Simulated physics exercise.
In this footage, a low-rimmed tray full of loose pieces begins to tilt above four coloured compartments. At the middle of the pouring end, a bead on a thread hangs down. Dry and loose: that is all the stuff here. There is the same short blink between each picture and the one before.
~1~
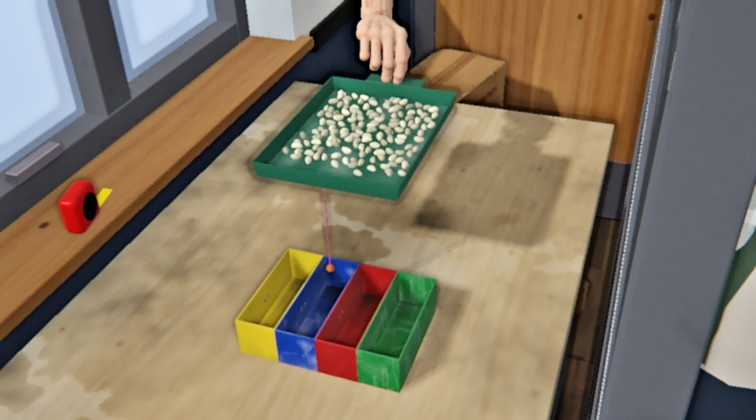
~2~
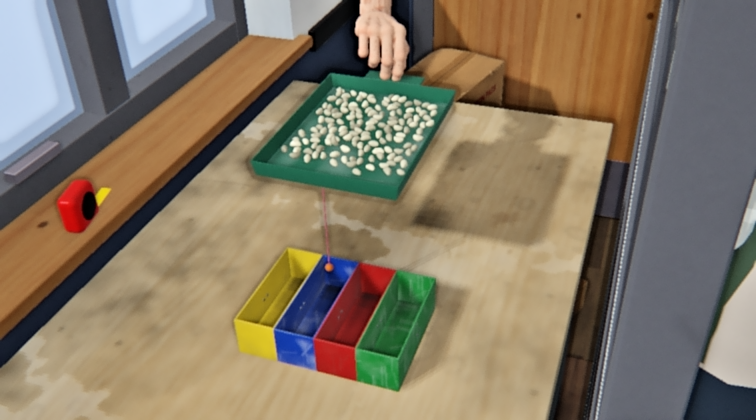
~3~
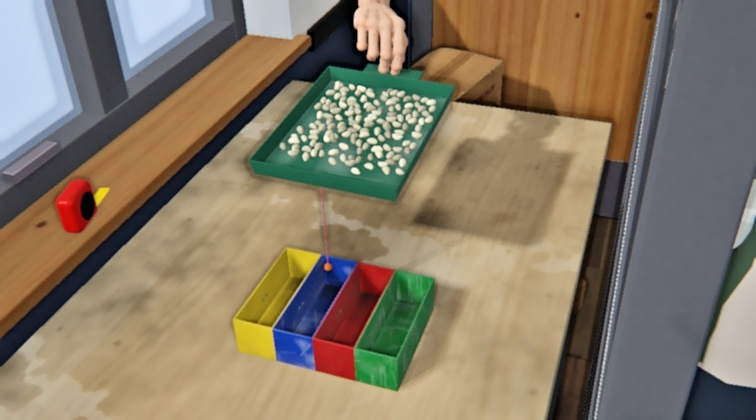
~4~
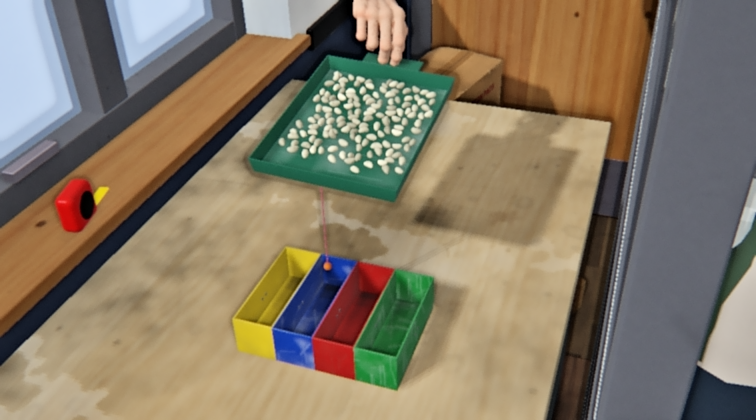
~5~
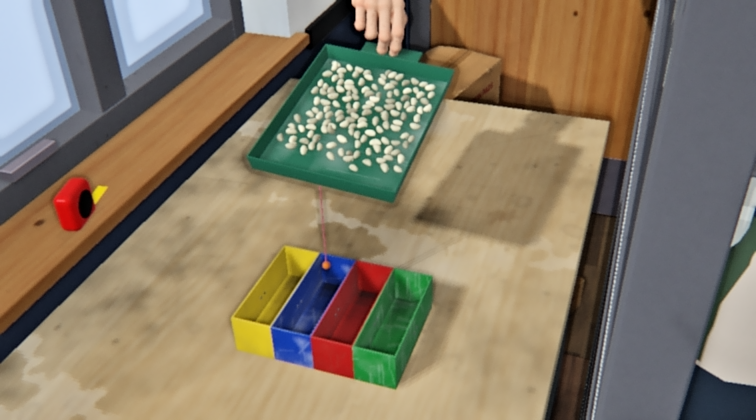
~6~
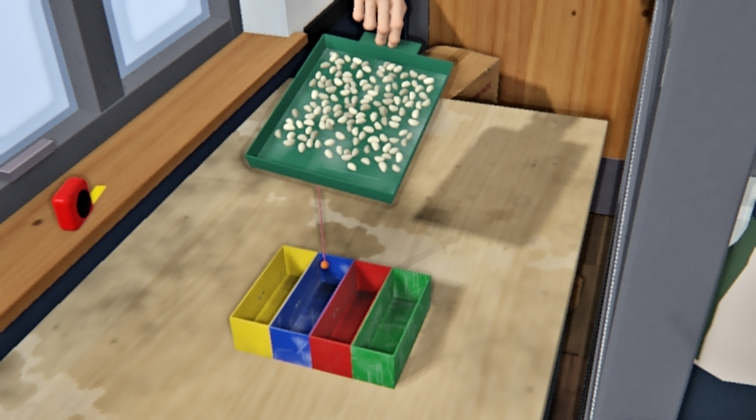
A hand held a green tray of loose white beans above yellow, blue, red and green compartments, then slowly tilted it a little toward its right front corner, while an orange bead hung below.
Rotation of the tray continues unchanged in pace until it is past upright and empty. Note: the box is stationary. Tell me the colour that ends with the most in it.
That would be green.
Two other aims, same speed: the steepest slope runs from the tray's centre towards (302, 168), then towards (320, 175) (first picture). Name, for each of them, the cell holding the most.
Try 1 - the cell in yellow; try 2 - the cell in yellow.
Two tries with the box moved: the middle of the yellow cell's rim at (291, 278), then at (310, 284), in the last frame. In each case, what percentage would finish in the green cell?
About 30 per cent, then about 0 per cent.
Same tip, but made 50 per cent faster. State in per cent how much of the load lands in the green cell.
I'd say near 40 per cent.
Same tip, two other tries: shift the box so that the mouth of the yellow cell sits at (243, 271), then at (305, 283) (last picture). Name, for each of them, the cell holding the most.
Try one: Green; try two: Red.
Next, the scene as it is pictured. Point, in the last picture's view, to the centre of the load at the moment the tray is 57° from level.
Look around (365, 160) in the last picture.
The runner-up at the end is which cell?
Runner-up: The red one.
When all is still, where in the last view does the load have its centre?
Around (383, 326).
Shortly afterwards, tray tipped steeply; the whole lot on the tray.
Next, tray tipped right over; all but a few on the tray; only a few in the red cell; only a few in the green cell; only a few falling or outside the box.
Some moments later, tray tipped past a quarter turn; near half in the green cell; near half in the red cell; only a few in the blue cell; only a few falling or outside the box.
In the end, tray tipped past a quarter turn; near half in the green cell; near half in the red cell; only a few in the blue cell; none at all in the yellow cell; only a few outside the box.
